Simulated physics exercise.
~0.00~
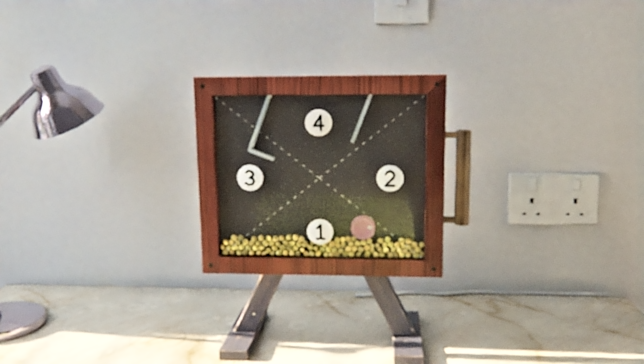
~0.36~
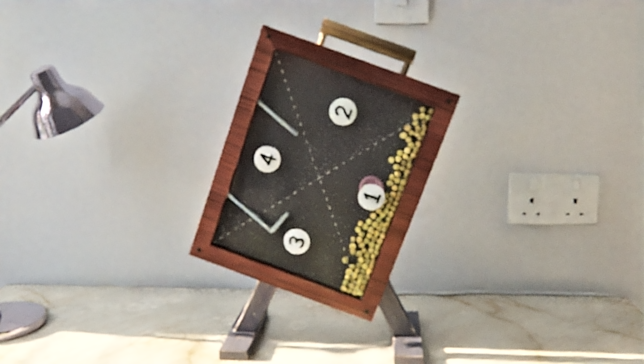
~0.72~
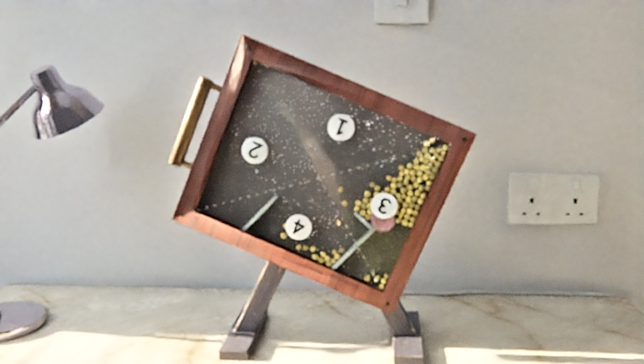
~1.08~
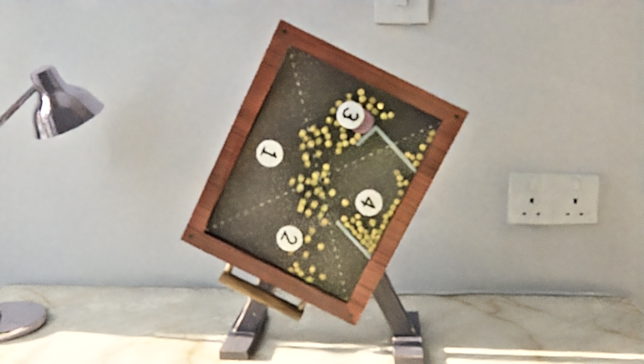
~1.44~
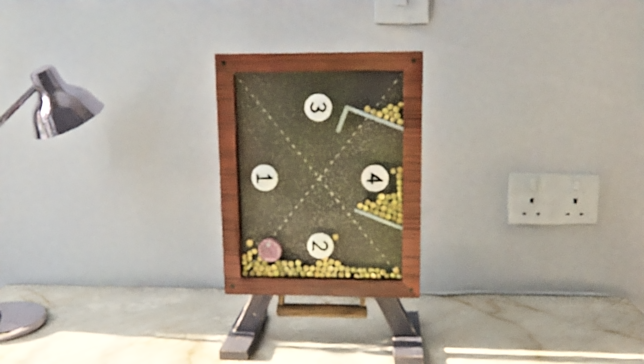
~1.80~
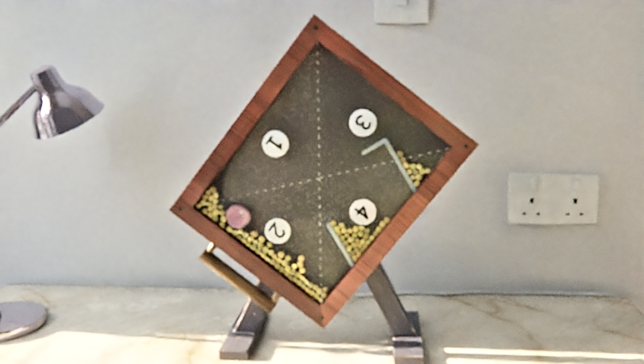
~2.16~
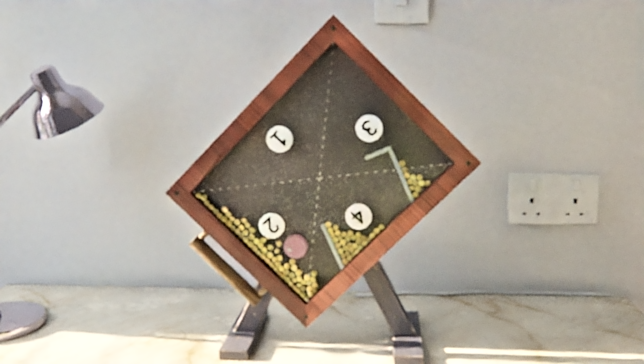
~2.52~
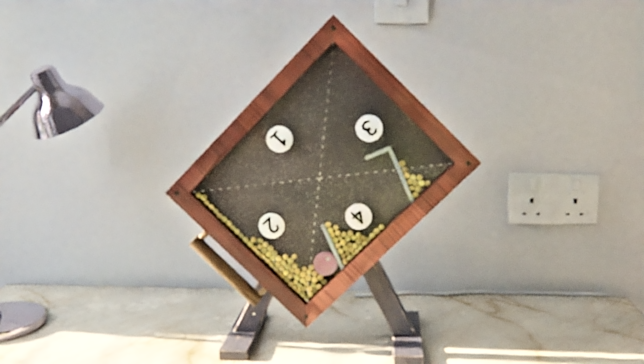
A wooden-framed case holding yellowish beans and a pink disc turned anticlockwise on its stand, spilling the beans around and trapping some behind two ledges, then swung partway back and stopped tilted, with the disc resting near the bottom corner among the beans.
